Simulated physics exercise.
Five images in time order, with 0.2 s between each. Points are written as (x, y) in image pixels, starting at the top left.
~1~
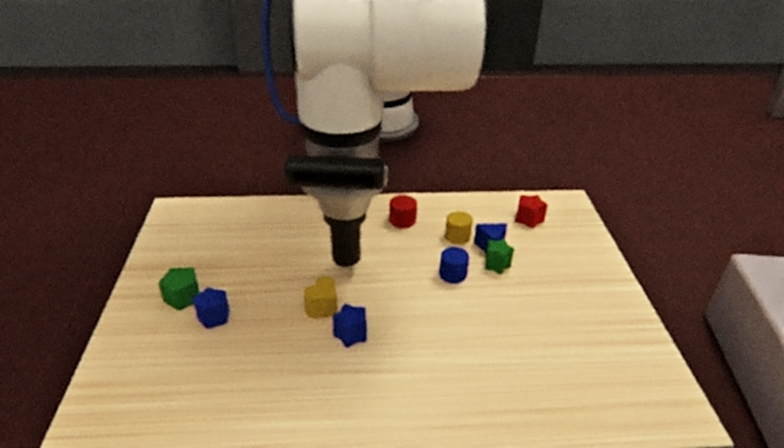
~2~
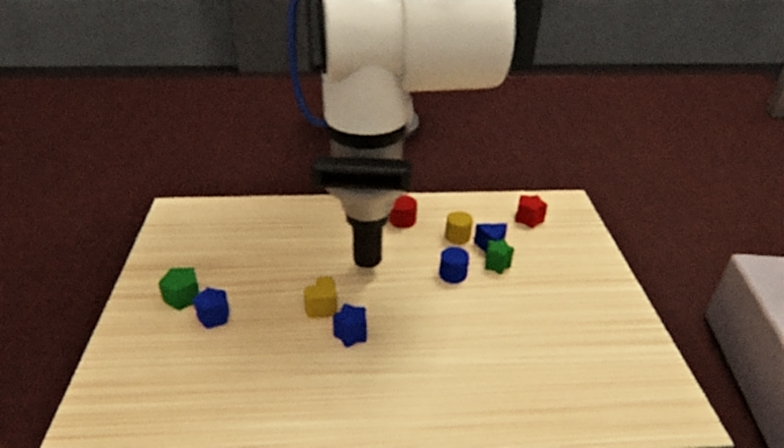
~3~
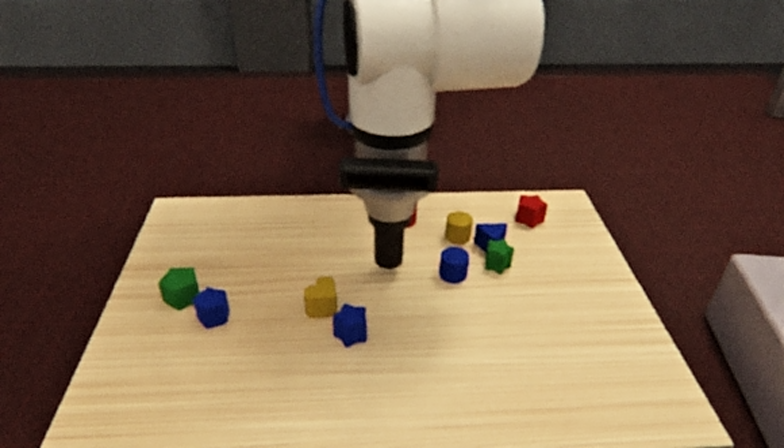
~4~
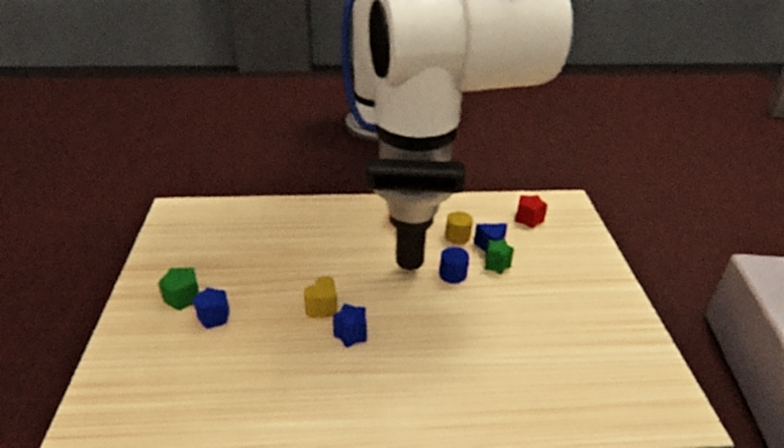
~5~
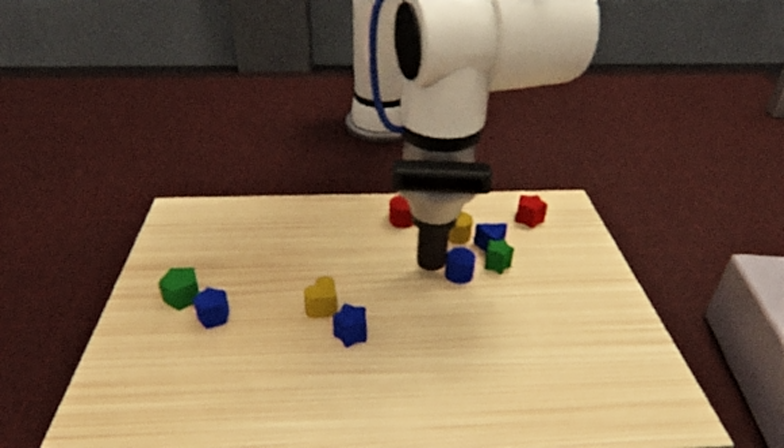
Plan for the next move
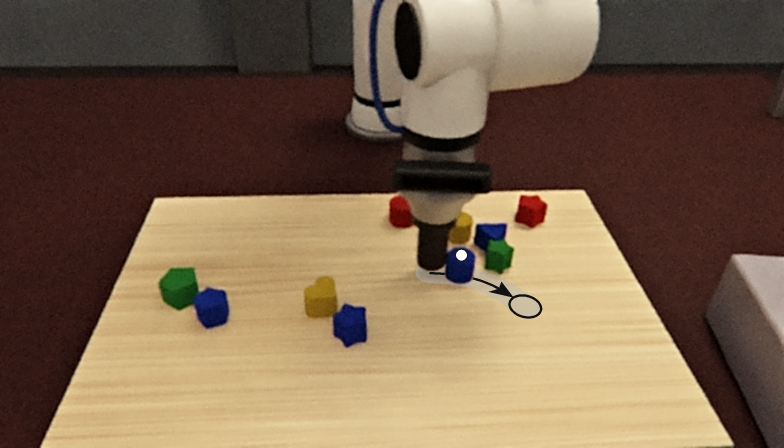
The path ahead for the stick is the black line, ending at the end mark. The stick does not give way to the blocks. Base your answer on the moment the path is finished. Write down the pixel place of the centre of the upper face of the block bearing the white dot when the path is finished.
For the centre of its top, I'd go with (537, 265).
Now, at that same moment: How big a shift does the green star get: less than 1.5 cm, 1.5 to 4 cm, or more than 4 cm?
The shift is from 1.5 to 4 cm.
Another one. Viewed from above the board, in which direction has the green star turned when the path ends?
The sense of turning is anti-clockwise.
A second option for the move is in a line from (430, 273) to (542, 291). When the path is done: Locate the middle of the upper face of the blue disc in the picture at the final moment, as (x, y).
I'd guess (560, 257).
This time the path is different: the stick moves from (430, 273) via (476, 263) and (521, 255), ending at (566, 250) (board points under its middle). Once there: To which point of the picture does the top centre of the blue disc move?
For the centre of its top, I'd go with (505, 259).
The line goes from (430, 273) over (464, 276) and (497, 288) to (525, 306); the dot is on the blue disc.
What follows on the original path. One third of the way, stick at (467, 266); blue disc at (498, 259); green star at (511, 244), turned 40° anticlockwise.
Two thirds of the way, stick at (500, 277); blue disc at (529, 264); green star at (516, 244), turned 75° anticlockwise.
At the end, stick at (528, 295); blue disc at (537, 265); blue triangular block unmoved; green star at (516, 244), turned 75° anticlockwise.
